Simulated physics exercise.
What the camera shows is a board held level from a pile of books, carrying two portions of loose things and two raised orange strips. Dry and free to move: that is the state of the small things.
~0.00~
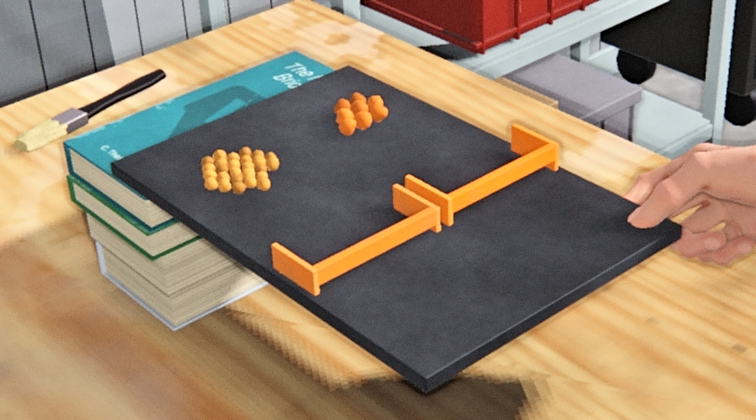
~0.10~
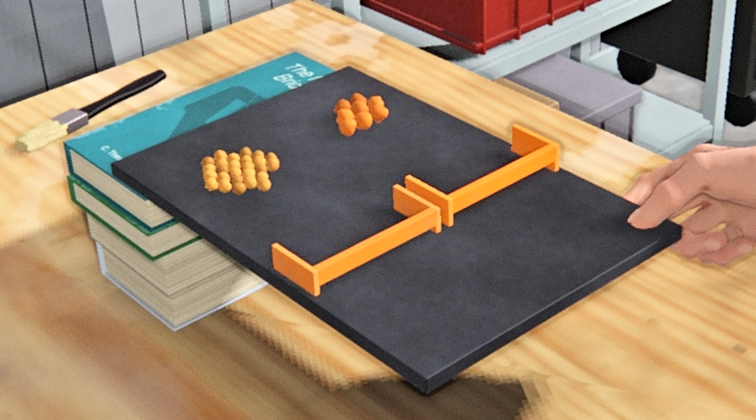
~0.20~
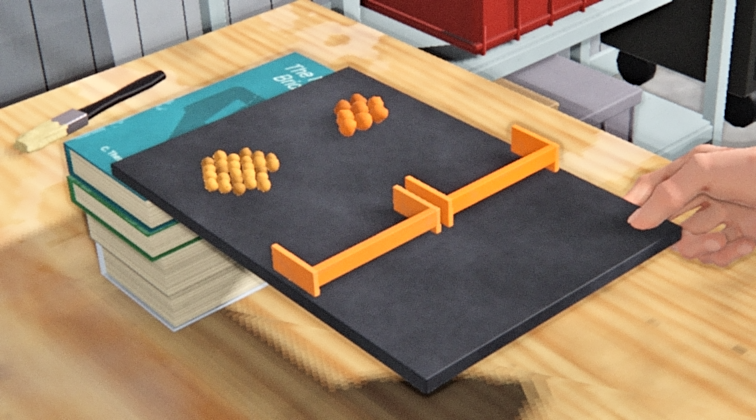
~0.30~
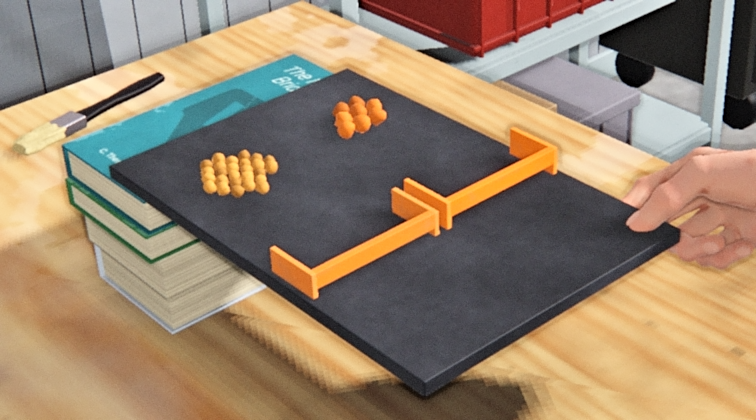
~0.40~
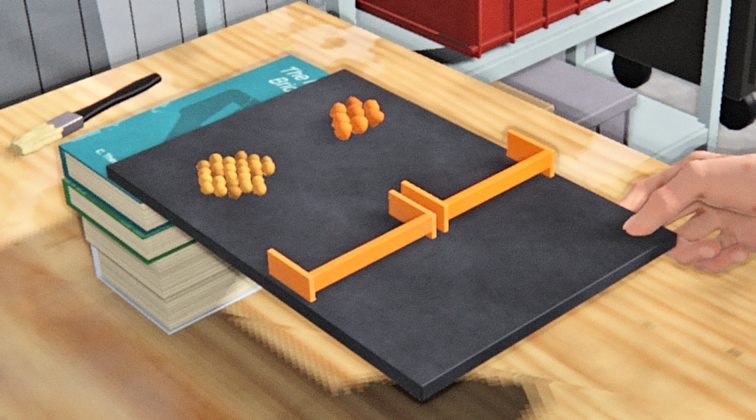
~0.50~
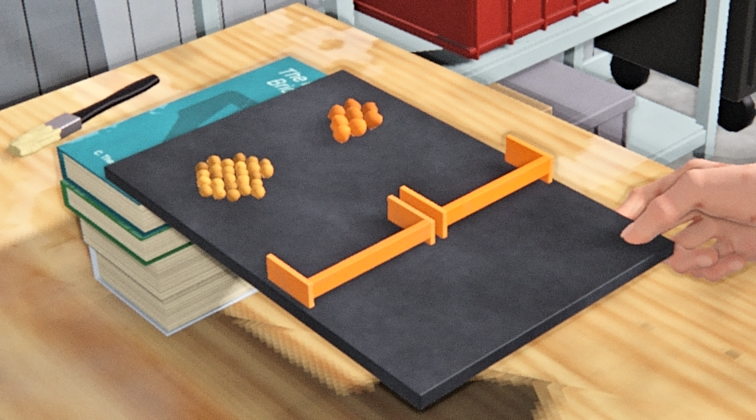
A dark board, resting on a pile of books at one end and held by a hand at the right, stays almost level, carrying two clusters of small orange and tan pieces and two raised orange strips. Then the hand lowers its end very slightly, while both clusters stay in place on the board.
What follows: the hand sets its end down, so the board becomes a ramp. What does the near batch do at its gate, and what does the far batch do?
Look at the near batch: It gets jammed. Far batch, meanwhile, gets jammed.
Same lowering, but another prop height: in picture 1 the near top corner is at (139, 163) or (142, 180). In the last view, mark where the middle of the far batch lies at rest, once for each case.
Near (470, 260) in the first try and near (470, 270) in the second.
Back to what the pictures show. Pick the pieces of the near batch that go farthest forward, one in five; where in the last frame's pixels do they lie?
Its middle rests roughly at (342, 357).
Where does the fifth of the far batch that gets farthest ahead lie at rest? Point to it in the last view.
Near (473, 279).
After 1.04 s, board sloping at 11°; near batch where it was; far batch where it was.
After 1.61 s, board sloping at 21°; near batch on its way down; far batch has reached its gate.
After 2.29 s, board resting at 25°; near batch has reached its gate; far batch has reached its gate.
At rest (2.6 s), board resting at 25°; near batch gathered behind its gate; far batch gathered behind its gate.
